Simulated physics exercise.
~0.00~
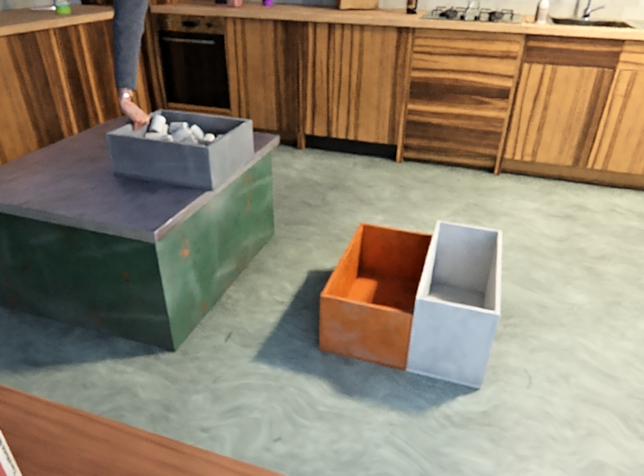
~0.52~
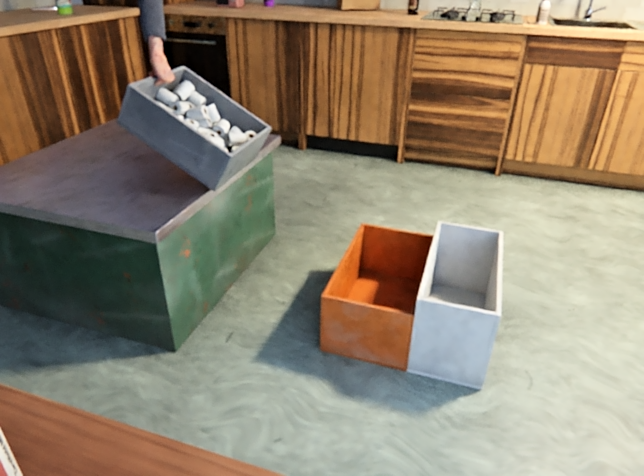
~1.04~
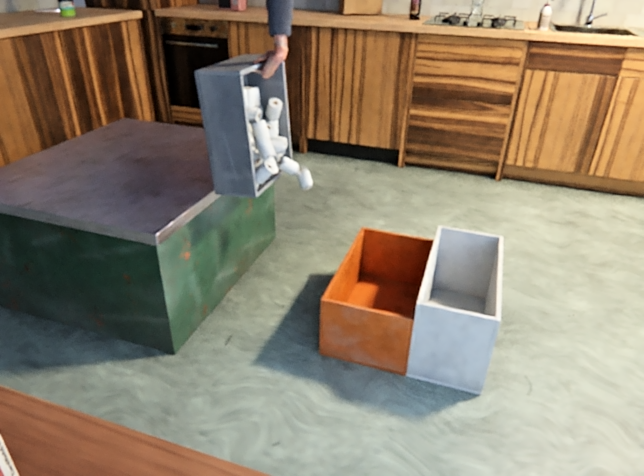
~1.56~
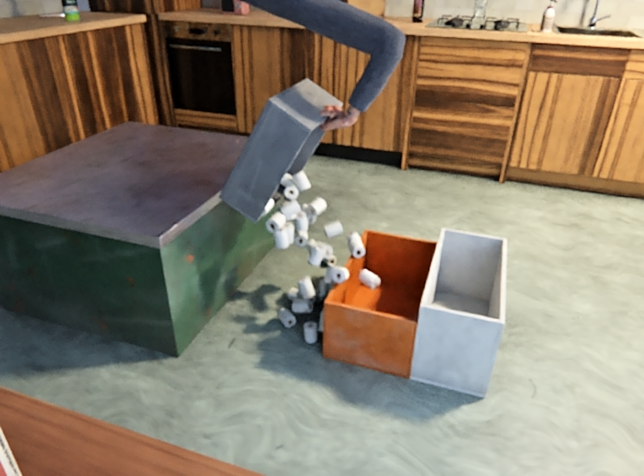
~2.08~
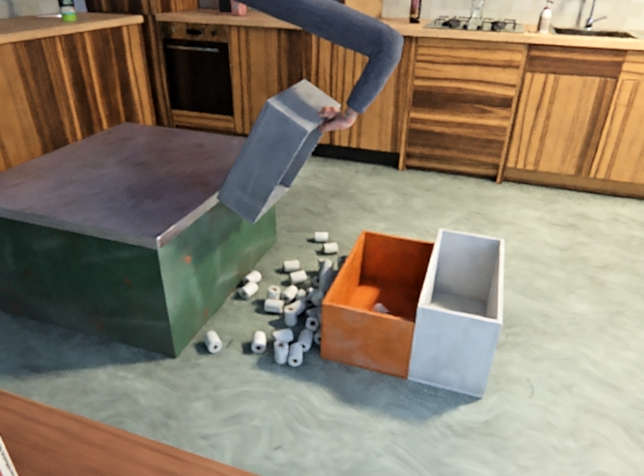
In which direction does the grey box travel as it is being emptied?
The grey box moves to the right, past the edge of the bench and towards the orange tote.
We see a hand tip a grey box of white paper rolls off the edge of a bench towards an orange tote and a white tub. The rolls tumble out, and most end up scattered on the floor short of the orange tote.
